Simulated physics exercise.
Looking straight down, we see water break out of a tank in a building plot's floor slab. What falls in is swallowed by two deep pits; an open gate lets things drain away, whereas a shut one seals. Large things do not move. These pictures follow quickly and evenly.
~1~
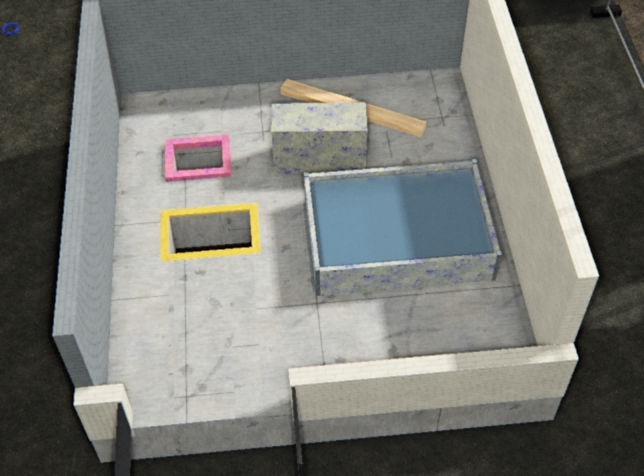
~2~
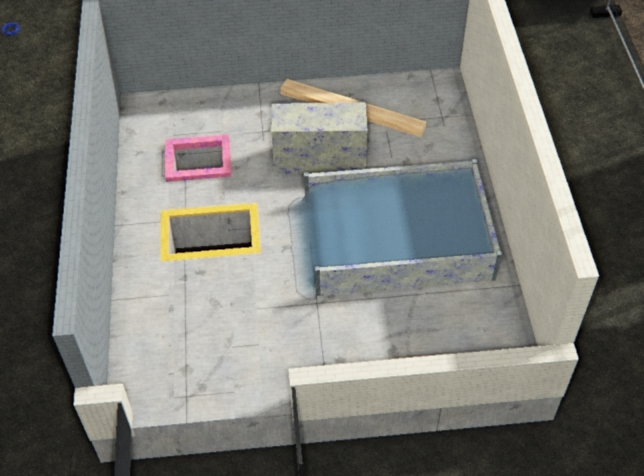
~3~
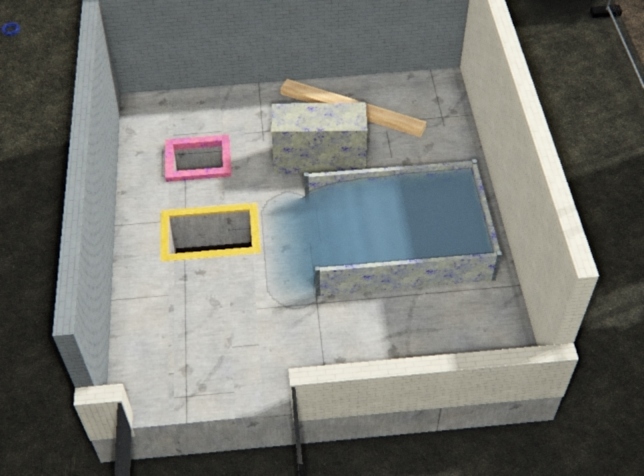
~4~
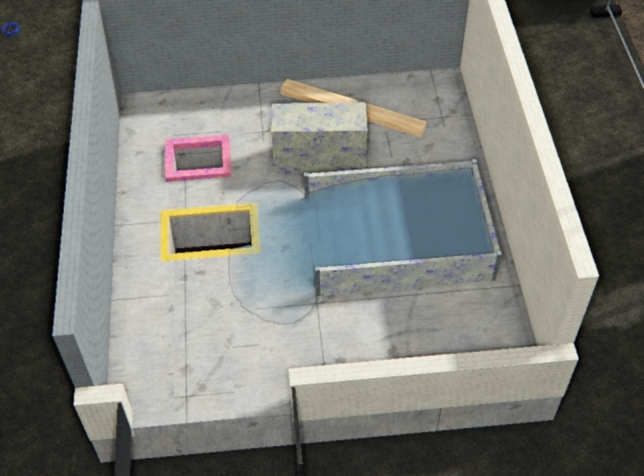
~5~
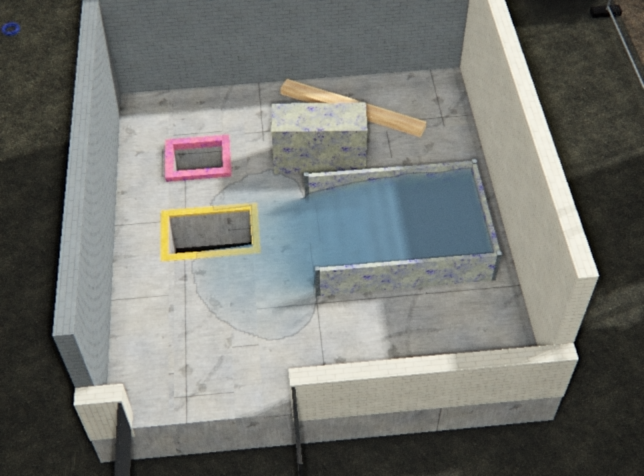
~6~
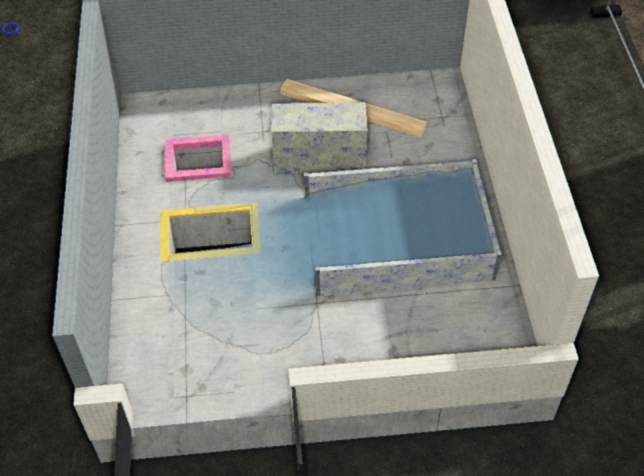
On a walled concrete floor with a pink-rimmed pit and a yellow-rimmed pit, a rectangular tank of blue water sits beside a block and a wooden plank. The tank's left side opens and water pours out leftward, spreading in a thin, rounded sheet around the yellow-rimmed pit and toward the front.
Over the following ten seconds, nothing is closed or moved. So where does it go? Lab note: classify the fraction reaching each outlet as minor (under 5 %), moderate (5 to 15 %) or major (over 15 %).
Fractions by outlet: Gate major; yellow pit major; pink pit minor.
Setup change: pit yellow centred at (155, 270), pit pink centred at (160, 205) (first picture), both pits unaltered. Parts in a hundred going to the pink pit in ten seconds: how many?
Pink: About 6 %.
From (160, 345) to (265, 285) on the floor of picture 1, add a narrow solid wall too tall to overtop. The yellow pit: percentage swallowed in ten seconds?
I'd put the yellow pit at roughly 55 %.
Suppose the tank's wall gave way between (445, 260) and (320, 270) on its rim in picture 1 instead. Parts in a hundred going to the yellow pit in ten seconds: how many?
Share recorded - yellow: 8 %.
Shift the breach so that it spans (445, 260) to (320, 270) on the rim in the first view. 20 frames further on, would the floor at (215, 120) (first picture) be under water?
Check at the given point: Unwetted.
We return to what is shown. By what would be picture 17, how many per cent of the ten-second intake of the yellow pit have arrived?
Near 40 in a hundred.
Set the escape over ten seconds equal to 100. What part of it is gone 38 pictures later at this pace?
I'd say about 80 per cent.
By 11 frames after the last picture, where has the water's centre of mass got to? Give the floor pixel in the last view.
About (304, 254).
A moment on, water covers 30 % of the floor; the gate 0 %, the yellow pit 10 %, the pink pit 0 %.
Next, water covers 35 % of the floor; the gate 0 %, the yellow pit 19 %, the pink pit 0 %.
Then, water covers 40 % of the floor; the gate 4 %, the yellow pit 31 %, the pink pit 0 %.
Later, water covers 55 % of the floor; the gate 13 %, the yellow pit 41 %, the pink pit 0 %.
In the end, water covers 55 % of the floor; the gate 19 %, the yellow pit 48 %, the pink pit 0 %.
